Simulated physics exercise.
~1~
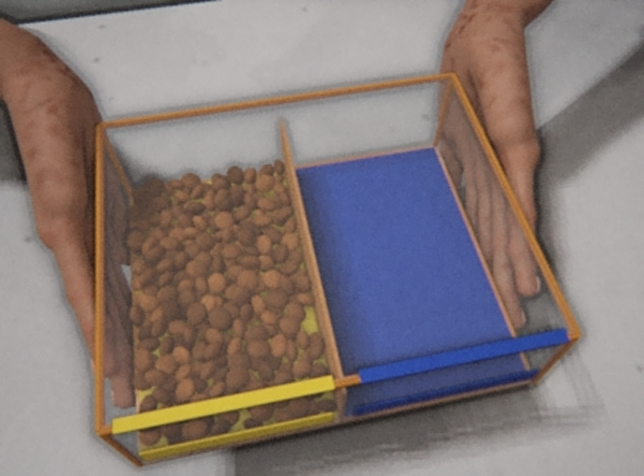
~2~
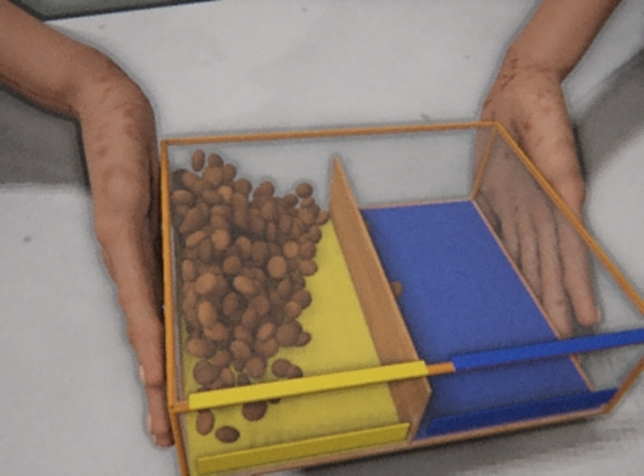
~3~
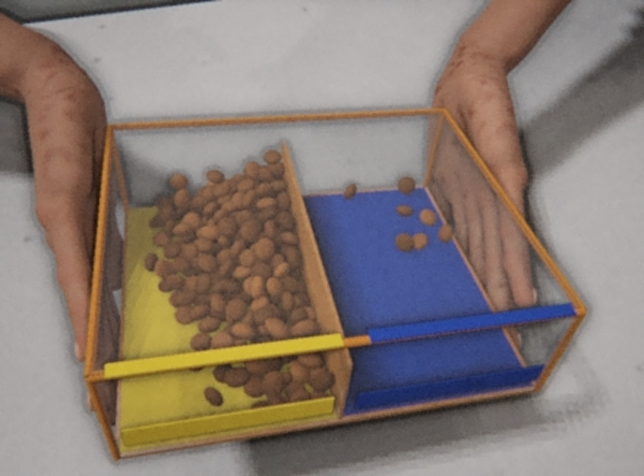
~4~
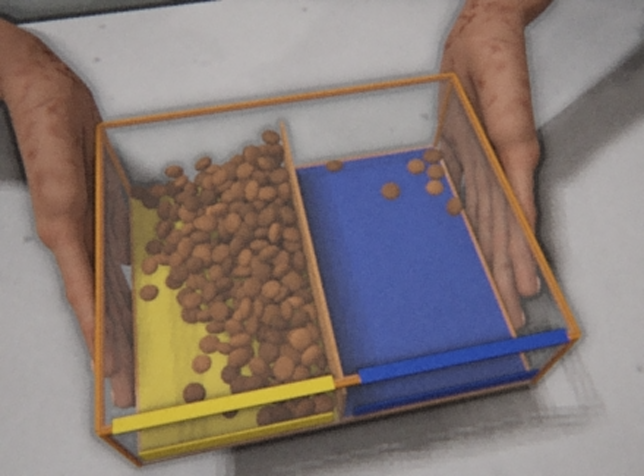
At first, two hands hold a clear, shallow box divided by a partition, with small brown kibble covering the yellow side while the blue side sits empty. The hands shift the box to the right and tip it, and the kibble bunches toward the left, baring a strip of yellow floor beside the partition. The box then moves back left, the kibble piles against the partition, and a few pieces appear on the blue side near the back. Finally, the hands hold the box in its starting position, with most kibble still in yellow and a handful scattered in blue's far right corner.
